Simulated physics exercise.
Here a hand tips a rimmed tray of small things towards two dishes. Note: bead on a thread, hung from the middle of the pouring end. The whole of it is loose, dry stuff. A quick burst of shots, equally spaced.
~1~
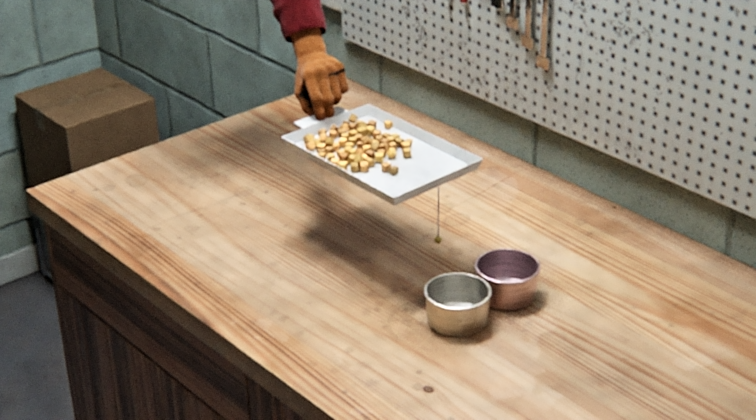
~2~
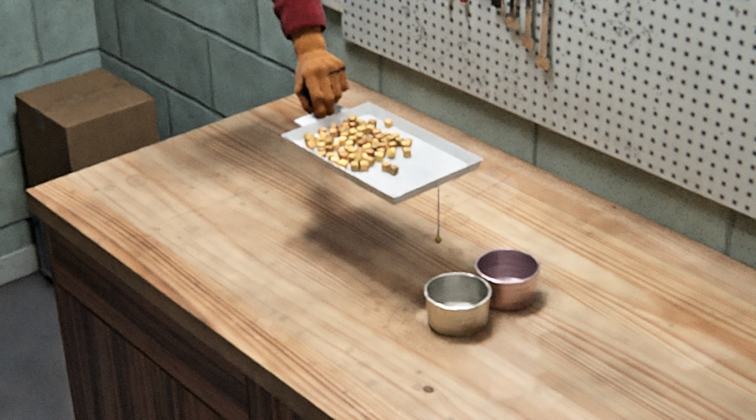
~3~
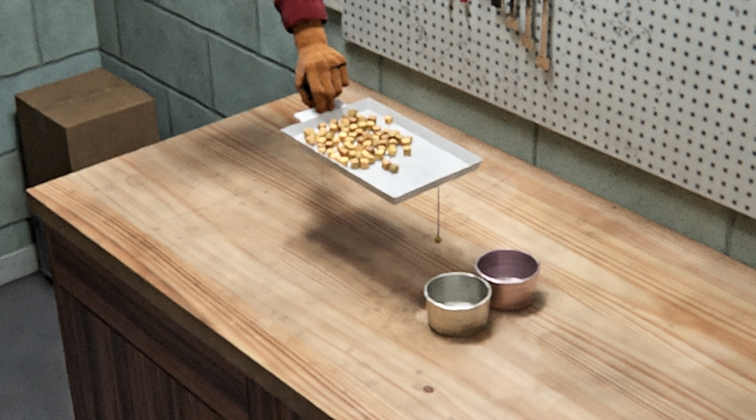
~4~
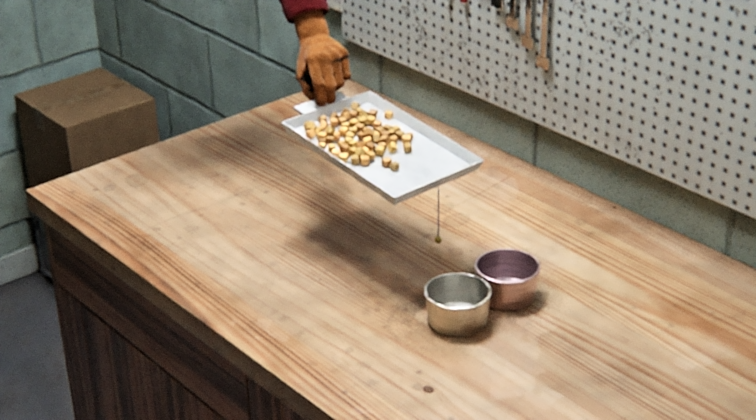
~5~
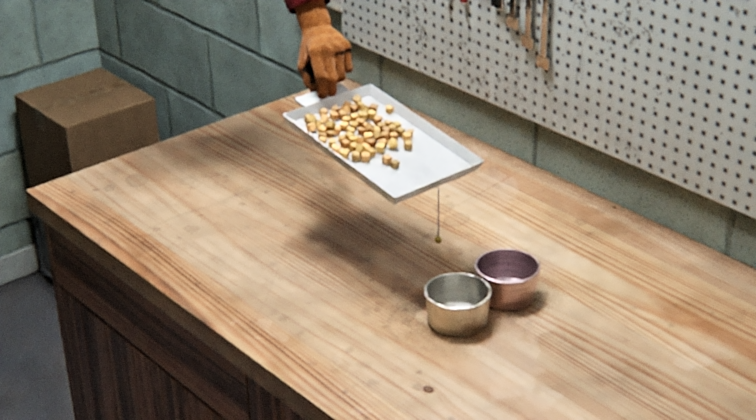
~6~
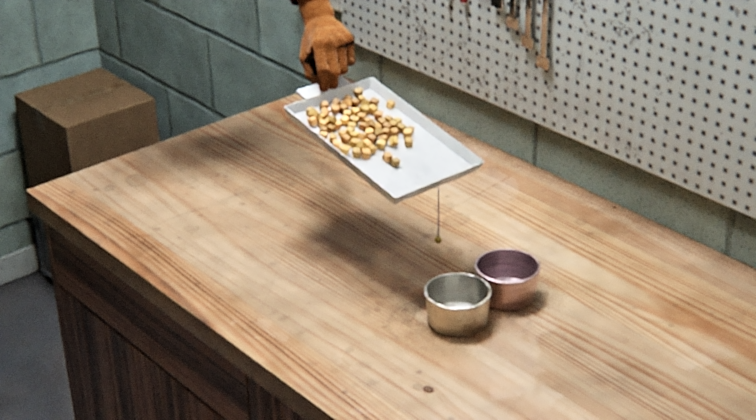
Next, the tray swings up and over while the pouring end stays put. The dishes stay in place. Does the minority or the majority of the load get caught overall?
The dishes save the lesser portion.
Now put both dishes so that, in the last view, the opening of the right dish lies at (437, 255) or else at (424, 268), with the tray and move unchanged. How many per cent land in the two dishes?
20 %, then 20 %.
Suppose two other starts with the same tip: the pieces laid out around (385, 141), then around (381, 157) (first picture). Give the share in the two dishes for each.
About 20 % and 40 %.
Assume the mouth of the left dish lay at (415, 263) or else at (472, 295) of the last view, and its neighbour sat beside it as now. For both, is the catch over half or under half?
First try: Lower than half; second try: Lower than half.
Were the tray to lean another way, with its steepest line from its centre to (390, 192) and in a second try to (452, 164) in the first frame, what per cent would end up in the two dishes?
You'd see roughly 0 per cent the first time and 0 per cent the second.
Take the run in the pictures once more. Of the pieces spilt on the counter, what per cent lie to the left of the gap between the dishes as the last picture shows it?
Near 60 in a hundred.
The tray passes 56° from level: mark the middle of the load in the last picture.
The load is centred near (440, 161).
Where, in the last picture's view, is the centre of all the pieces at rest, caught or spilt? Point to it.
Near (473, 282).
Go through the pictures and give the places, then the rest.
In the first picture, corners of the pouring end (394, 195) and (477, 158), level; middle of the load (361, 145), small wooden cubes; left dish (480, 316); right dish (530, 290); bead on its thread (438, 240).
In the second picture, corners of the pouring end (394, 195) and (478, 159), level; middle of the load (361, 144).
In the third picture, corners of the pouring end (395, 194) and (478, 159), tipped barely, lowest at the right corner; middle of the load (361, 141).
In the fourth picture, corners of the pouring end (395, 194) and (478, 159), tipped a little, lowest at the right corner; middle of the load (362, 136).
In the fifth picture, corners of the pouring end (396, 194) and (479, 160), tipped a little, lowest at the right corner; middle of the load (362, 131).
In the sixth picture, corners of the pouring end (396, 194) and (479, 161), tipped a little, lowest at the right corner; middle of the load (363, 126); left dish (480, 316); right dish (530, 290).
Just after the last frame, tray tipped steeply; almost all on the tray; about a tenth outside both; just a few in the air.
A moment on, tray tipped right over; the larger part on the tray; about a tenth outside both; just a few in the air.
Further on, tray tipped past a quarter turn; about a tenth in the left dish; just a few in the right dish; the larger part outside both.
When it is over, tray tipped past a quarter turn; about a tenth in the left dish; just a few in the right dish; the larger part outside both.
